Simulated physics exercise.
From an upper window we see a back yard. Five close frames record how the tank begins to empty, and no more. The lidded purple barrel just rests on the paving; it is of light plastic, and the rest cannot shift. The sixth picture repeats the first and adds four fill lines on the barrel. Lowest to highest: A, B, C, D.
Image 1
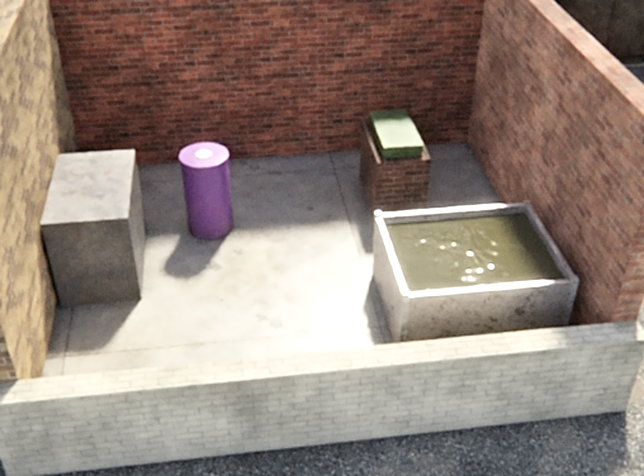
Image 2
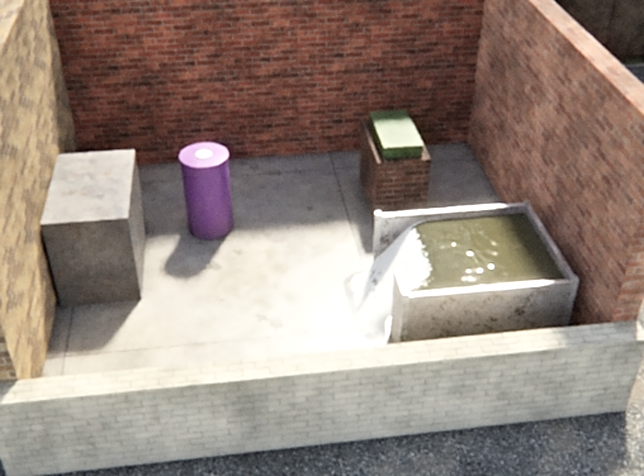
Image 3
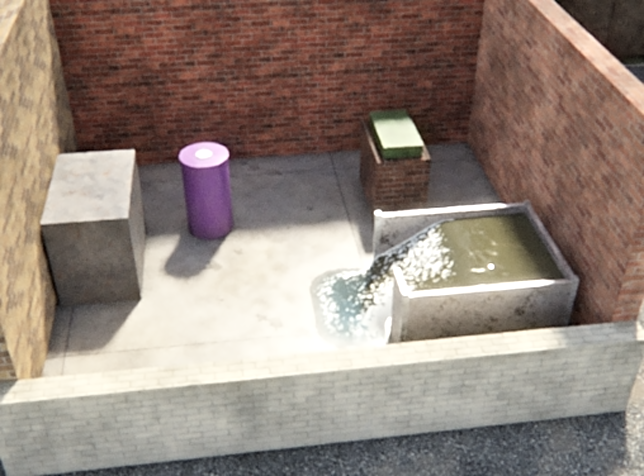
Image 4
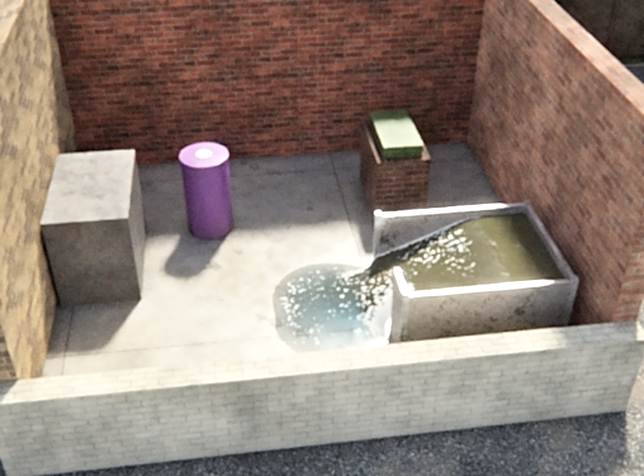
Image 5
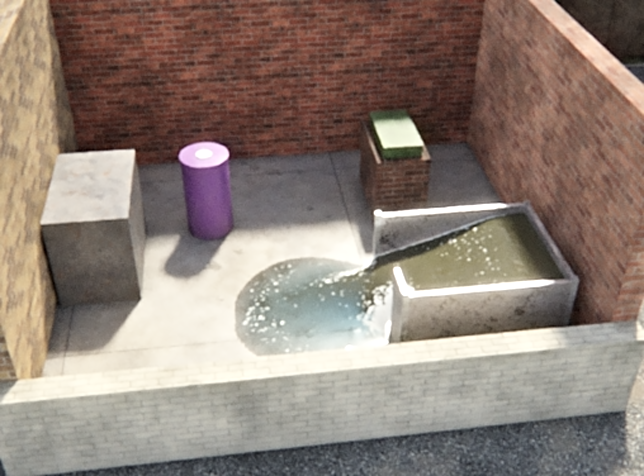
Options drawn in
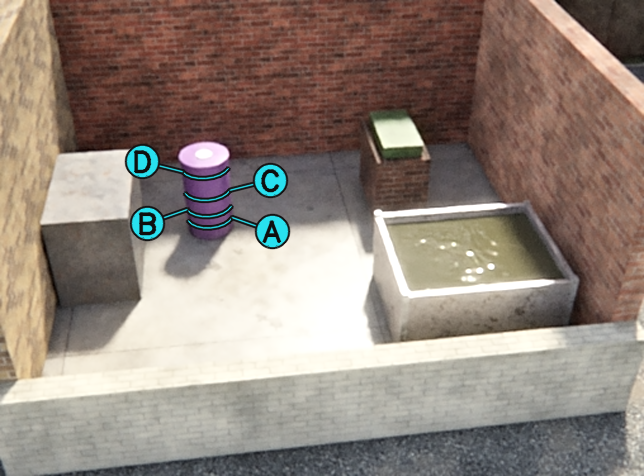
Walled back yard with a full tank opening at its left side, water pouring out and spreading leftward across the paved ground.
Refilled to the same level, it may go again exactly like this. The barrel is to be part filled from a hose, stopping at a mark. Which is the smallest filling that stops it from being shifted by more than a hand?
The limit is A.
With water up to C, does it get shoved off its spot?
No, that is safe.
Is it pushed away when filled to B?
No, that is safe.
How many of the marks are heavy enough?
All of the four.
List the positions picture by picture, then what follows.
In the first picture, lid of the purple barrel at (204, 155); tank full, its middle at (470, 253).
In the second picture, 2 % of the ground under water, its edge towards the barrel at (356, 281).
In the third picture, 4 % of the ground under water, its edge towards the barrel at (324, 281).
In the fourth picture, 7 % of the ground under water, its edge towards the barrel at (303, 272).
In the fifth picture, lid of the purple barrel at (204, 155); 11 % of the ground under water, its edge towards the barrel at (266, 276).
In cyan, A at (210, 227); B at (209, 216); C at (208, 200); D at (205, 178); from the bottom up A, B, C, D.
For mark A, it does not move.
For mark B, it does not move.
For mark C, it does not move.
For mark D, it does not move.
